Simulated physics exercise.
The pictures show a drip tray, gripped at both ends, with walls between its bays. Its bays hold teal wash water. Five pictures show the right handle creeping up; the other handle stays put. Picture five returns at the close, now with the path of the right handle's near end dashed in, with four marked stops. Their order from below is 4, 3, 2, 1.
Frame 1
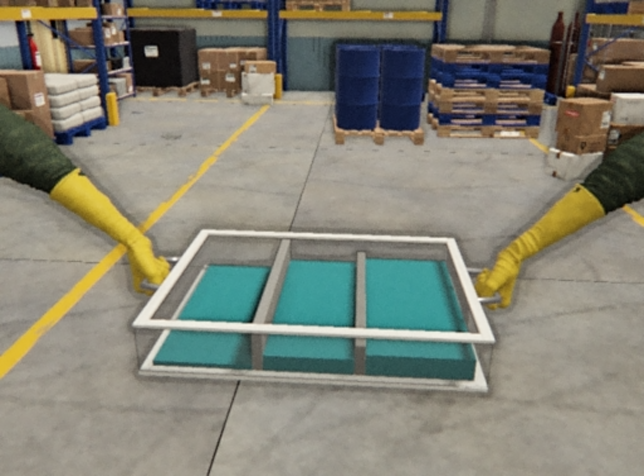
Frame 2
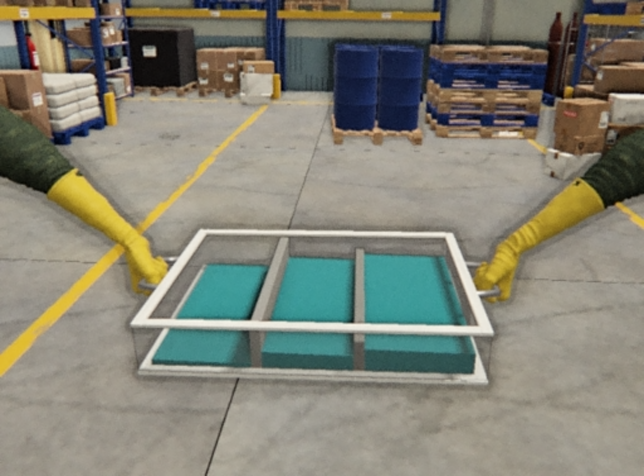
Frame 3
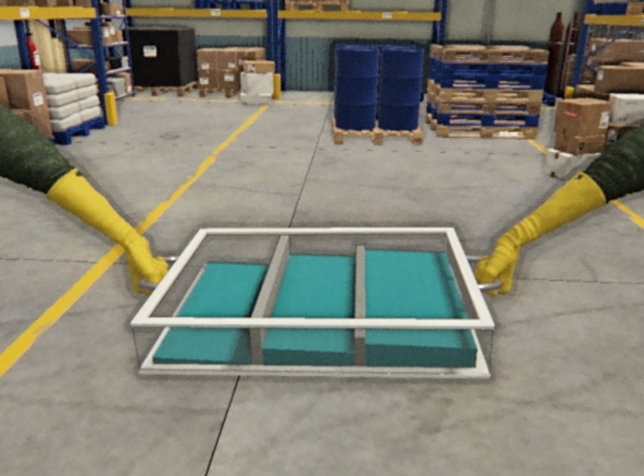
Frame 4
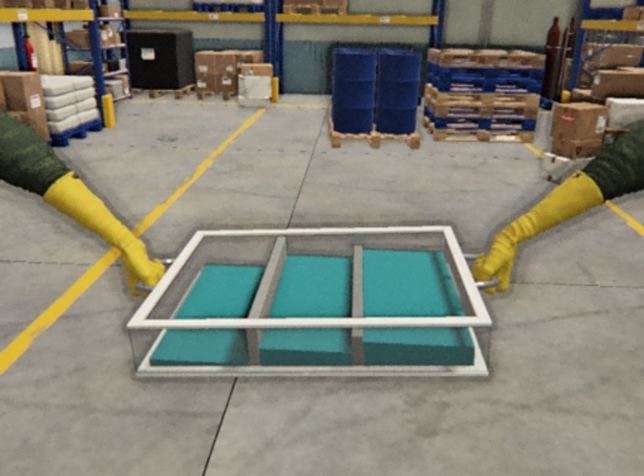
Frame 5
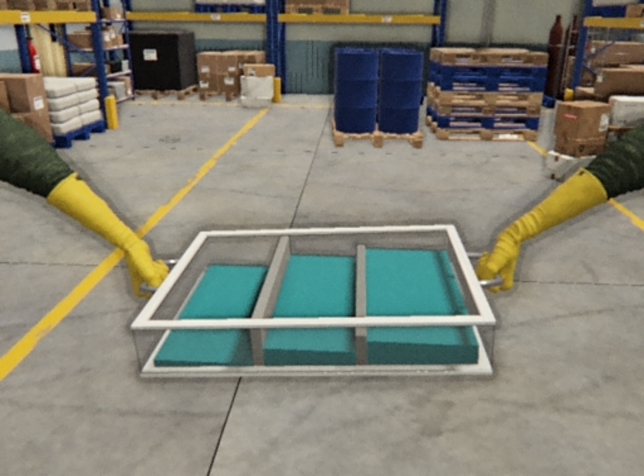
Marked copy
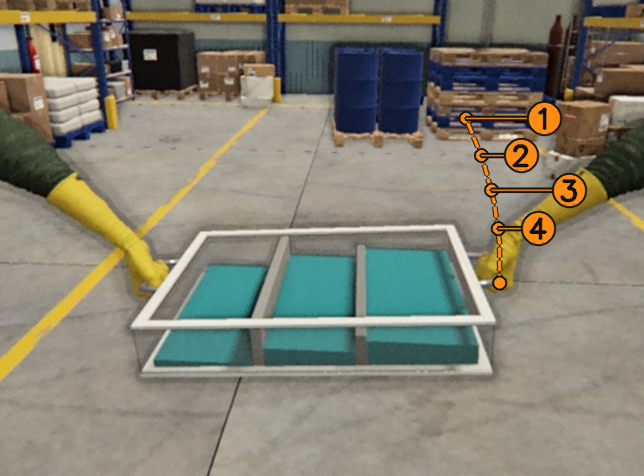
In a warehouse with shelving, boxes and blue drums at the back, the view looks down from a fixed point over a grey floor with yellow lines. Yellow-gloved hands in dark green sleeves hold a clear, white-rimmed tray at both ends, its three walled bays containing teal liquid. The hands tilt the tray very slightly down to the left, and the teal surfaces shift only a little.
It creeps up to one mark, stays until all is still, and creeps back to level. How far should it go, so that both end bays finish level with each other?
Use mark 2.
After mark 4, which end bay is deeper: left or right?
The right end bay.
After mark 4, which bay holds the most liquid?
It is the right one.
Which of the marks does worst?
4.
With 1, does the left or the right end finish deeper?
The left one.
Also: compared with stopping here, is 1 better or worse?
Mark 1 is better.
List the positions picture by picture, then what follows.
The tray is level; deepest in the right bay, at (409, 301), shallowest in the left; right handle at (491, 286).
Tipped about 1° down to the left; no wall is crossed; right handle at (490, 279).
Tipped about 2° down to the left; no wall is crossed; right handle at (491, 273).
Tipped about 4° down to the left; no wall is crossed; right handle at (489, 271).
Tipped about 4° down to the left; deepest in the right bay, at (410, 289), shallowest in the left; right handle at (492, 269).
On the marked copy, 1 at (466, 118); 2 at (481, 155); 3 at (491, 190); 4 at (498, 228).
With 1, the left end bay stands much deeper than the other; nothing spills.
With 2, the two end bays stand about equally deep; nothing spills.
With 3, the right end bay stands much deeper than the other; nothing spills.
With 4, the right end bay stands much deeper than the other; nothing spills.
